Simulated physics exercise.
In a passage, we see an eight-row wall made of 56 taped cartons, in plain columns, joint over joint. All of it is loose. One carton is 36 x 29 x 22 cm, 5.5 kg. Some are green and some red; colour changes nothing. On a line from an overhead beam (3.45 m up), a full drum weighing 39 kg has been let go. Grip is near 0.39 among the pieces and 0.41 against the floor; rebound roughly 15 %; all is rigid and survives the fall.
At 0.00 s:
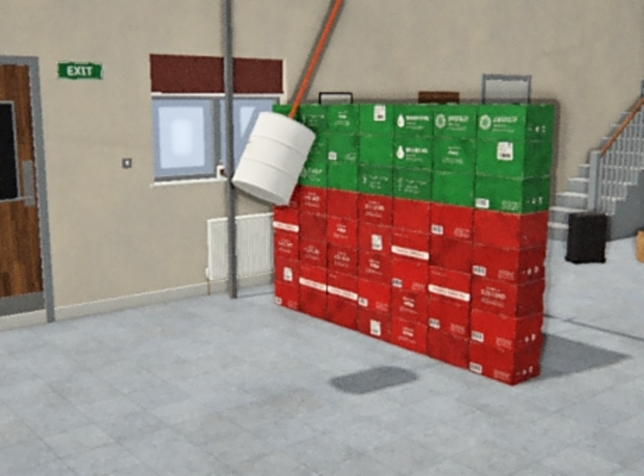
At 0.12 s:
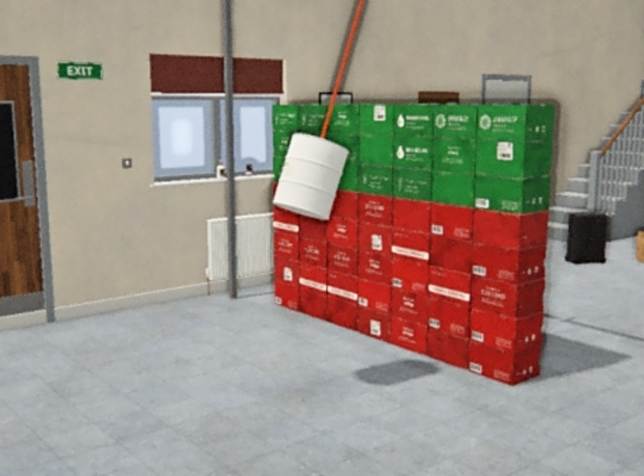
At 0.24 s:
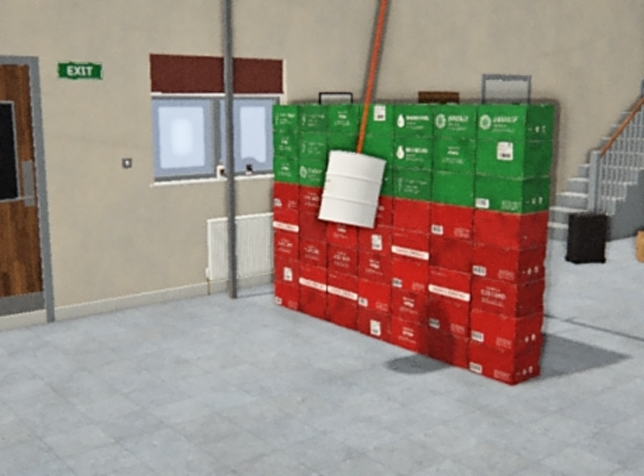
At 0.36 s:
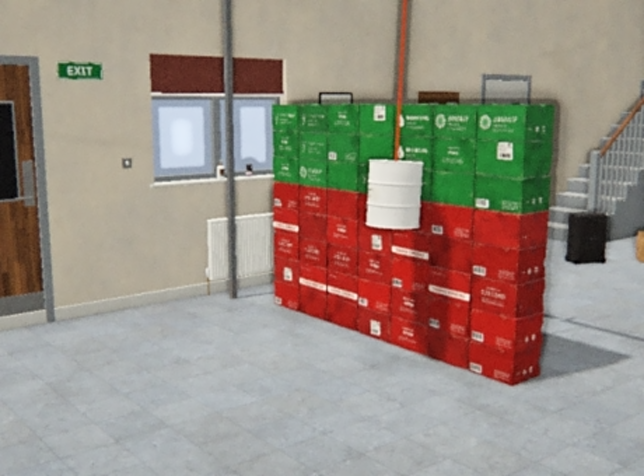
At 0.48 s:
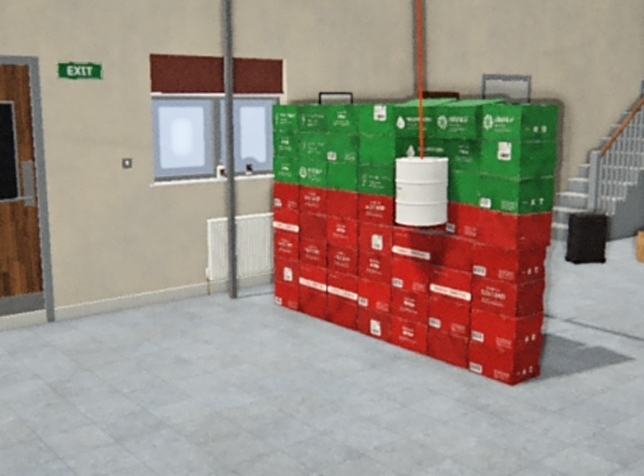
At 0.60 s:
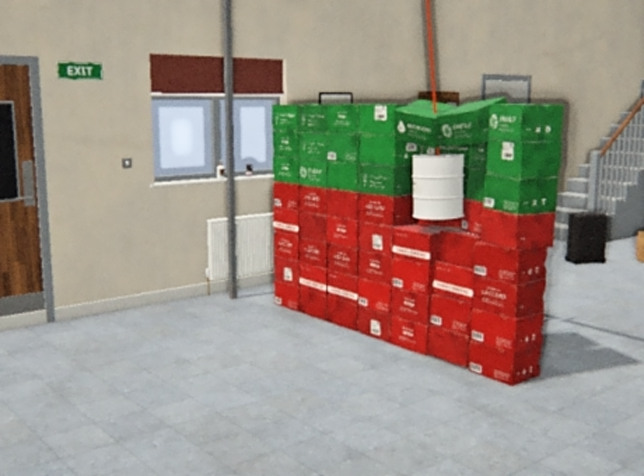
A white drum on a reddish line swings from left to right across a pale room with a grey tiled floor, seen from a fixed, slightly raised view. Green cartons sit above red ones in a wide stacked wall, with an exit sign, door and window at left and stairs at right. The drum meets the wall right of its middle and pushes in, shifting and tilting nearby upper cartons.
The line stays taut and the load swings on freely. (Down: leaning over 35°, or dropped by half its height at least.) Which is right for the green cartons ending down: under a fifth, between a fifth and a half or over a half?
Between a fifth and a half of them.
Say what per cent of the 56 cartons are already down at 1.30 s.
20 per cent by then.
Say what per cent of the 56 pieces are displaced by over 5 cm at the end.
It is 25 per cent.
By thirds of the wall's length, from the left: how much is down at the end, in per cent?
In per cent: Left 0, middle 20, right 40.
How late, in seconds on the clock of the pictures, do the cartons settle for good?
At about 3.0 s.
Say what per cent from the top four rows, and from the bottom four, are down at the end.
Top 30, bottom 10 per cent.
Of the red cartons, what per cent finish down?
Red 10 per cent.
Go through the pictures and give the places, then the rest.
In the first frame (each place is the centre of the face we see best), drum (266, 150) line 28° before plumb; top green carton (413, 121); all as stacked.
Drum (303, 172) line 21° before plumb; top green carton (413, 121), in the second frame.
Drum (346, 187) line 12° before plumb; top green carton (413, 121), in the third frame.
Drum (389, 195) line 3° before plumb; top green carton (413, 121), in the fourth frame.
Drum (417, 193) line 3° past plumb; top green carton (414, 122) tilted 10°; 13 have shifted, in the fifth frame.
Drum (431, 188) line 8° past plumb; top green carton (414, 129) tilted 17°; steepest lean 18°, the carton at (459, 129); 17 have shifted, in the sixth frame.
By 0.74 s, line 12° past plumb; 3 of the 21 green cartons down (4 of 56 in all colours); top green carton tilted 8°, 11 cm lower.
By 1.00 s, line 16° past plumb; 6 of the 21 green cartons down (8 of 56 in all colours); top green carton tilted 42°, 20 cm lower.
By 1.30 s, line 16° past plumb; 6 of the 21 green cartons down (10 of 56 in all colours); top green carton on its side.
By 1.74 s, line 6° past plumb; 6 of the 21 green cartons down (10 of 56 in all colours); top green carton on its side.
When it is over (3.0 s), line 13° before plumb; 6 of the 21 green cartons down (10 of 56 in all colours); top green carton 1.51 m lower; top red carton unmoved. That is 29 per cent. In pixels of the last frame, middles, top green carton near (275, 349), top red carton near (299, 194).
